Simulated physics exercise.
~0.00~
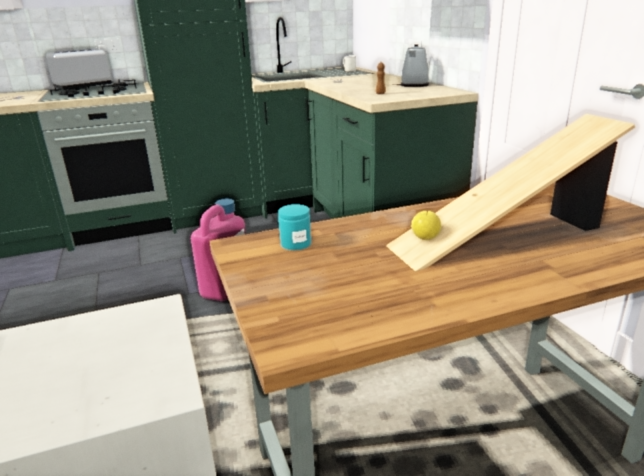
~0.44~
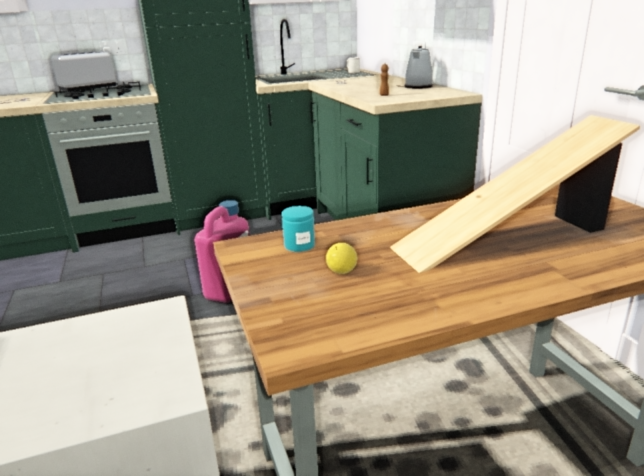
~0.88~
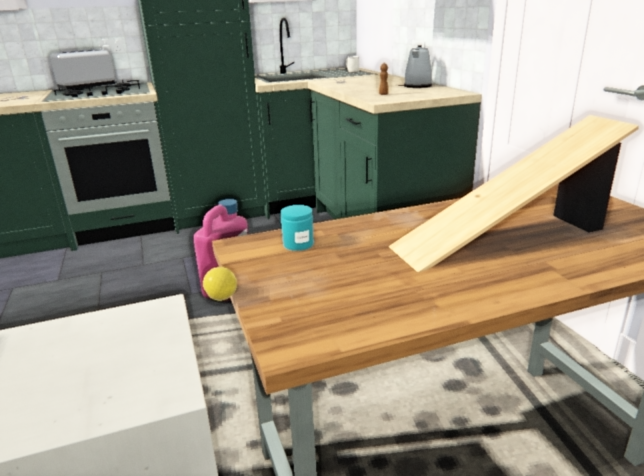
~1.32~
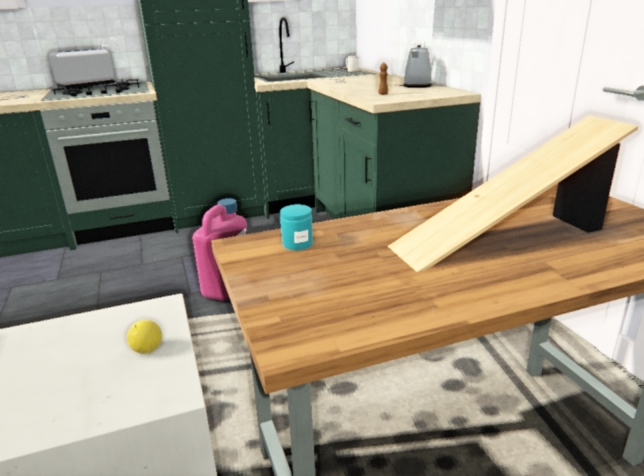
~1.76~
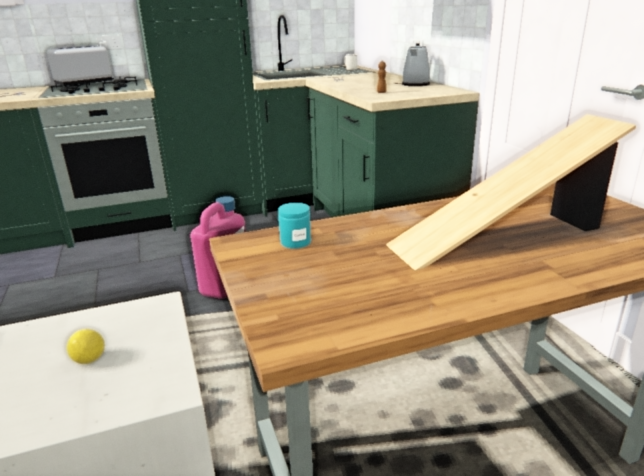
A yellow apple starts near the foot of a wooden ramp propped on a black block, on a wooden table in a kitchen with green cabinets. It rolls off the ramp and travels left across the tabletop, passing in front of a turquoise jar that stays where it is. Reaching the left end, the apple leaves the table beside a pink jug standing beyond it. It crosses the gap and comes down on the lower white top. There it moves a little farther left, ending on the white surface, clear of the edges.
